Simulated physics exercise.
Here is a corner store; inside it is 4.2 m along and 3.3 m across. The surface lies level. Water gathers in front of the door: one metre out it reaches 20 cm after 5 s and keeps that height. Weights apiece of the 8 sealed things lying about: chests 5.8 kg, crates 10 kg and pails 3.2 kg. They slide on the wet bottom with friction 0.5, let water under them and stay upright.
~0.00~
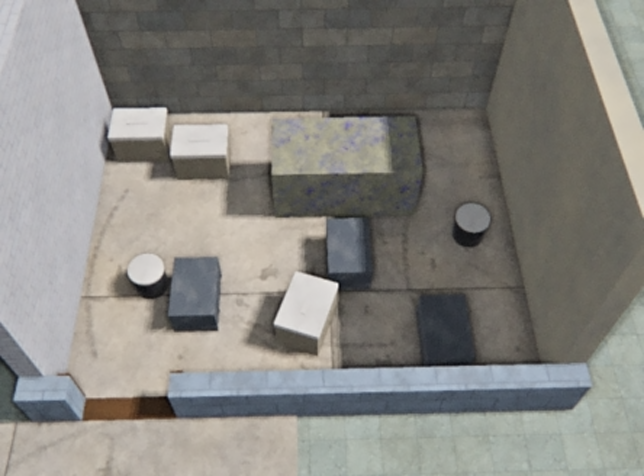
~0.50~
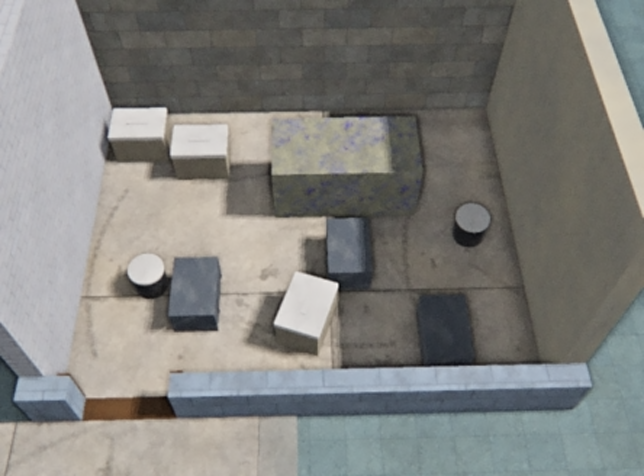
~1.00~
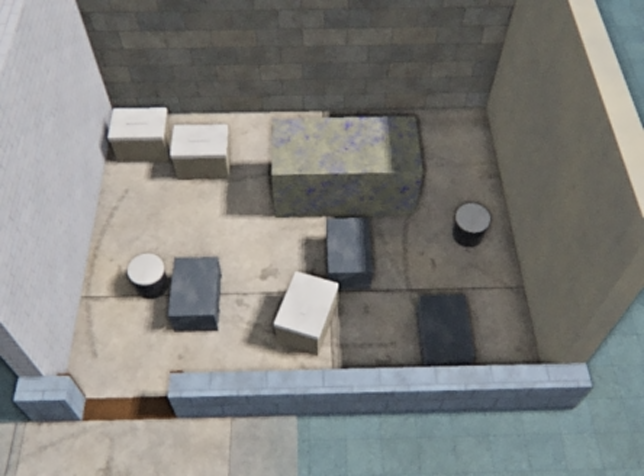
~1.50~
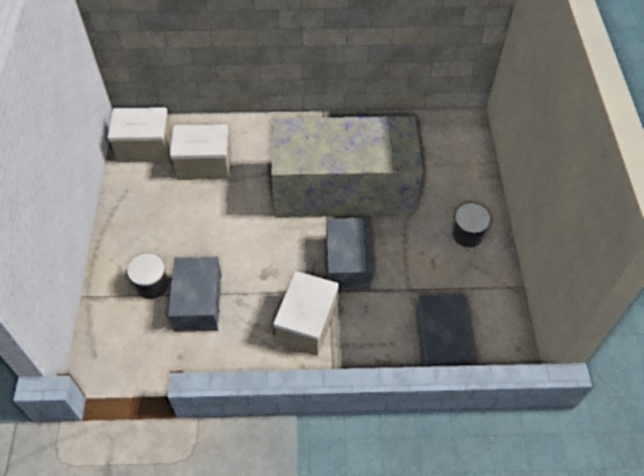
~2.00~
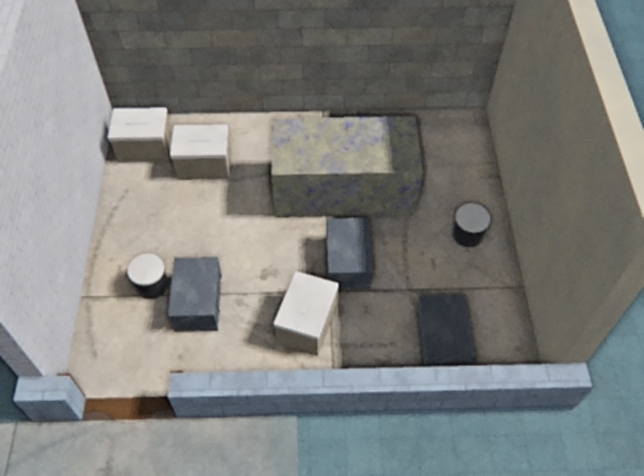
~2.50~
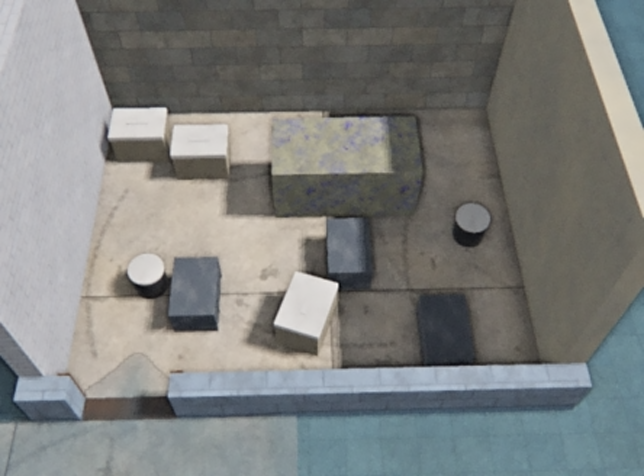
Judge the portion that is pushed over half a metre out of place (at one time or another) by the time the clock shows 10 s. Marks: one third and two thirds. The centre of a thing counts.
Share: From one to two thirds.
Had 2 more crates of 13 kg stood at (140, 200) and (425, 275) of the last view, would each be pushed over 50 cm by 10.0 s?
In that order: Over, short of it.
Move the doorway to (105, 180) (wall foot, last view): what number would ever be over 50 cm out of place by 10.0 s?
Then 4.
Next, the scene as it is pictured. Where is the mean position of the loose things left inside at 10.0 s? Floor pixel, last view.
Around (364, 232).
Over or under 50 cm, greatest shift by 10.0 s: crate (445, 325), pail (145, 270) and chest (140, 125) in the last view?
In turn: Under, more, over.
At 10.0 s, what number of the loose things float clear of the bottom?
At that moment 4.
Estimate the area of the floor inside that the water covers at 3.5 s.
Some 1.5 m2.
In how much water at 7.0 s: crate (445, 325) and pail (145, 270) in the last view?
Roughly 0 and 10 cm.
After 3.5 s 0 of 8 are over 50 cm from their spots; 0 afloat.
After 4.5 s 1 of 8 are over 50 cm from their spots; 0 afloat.
After 7.0 s 3 of 8 are over 50 cm from their spots; 3 afloat.
After 10.0 s 4 of 8 are over 50 cm from their spots, and 4 have been at some point; 4 afloat.
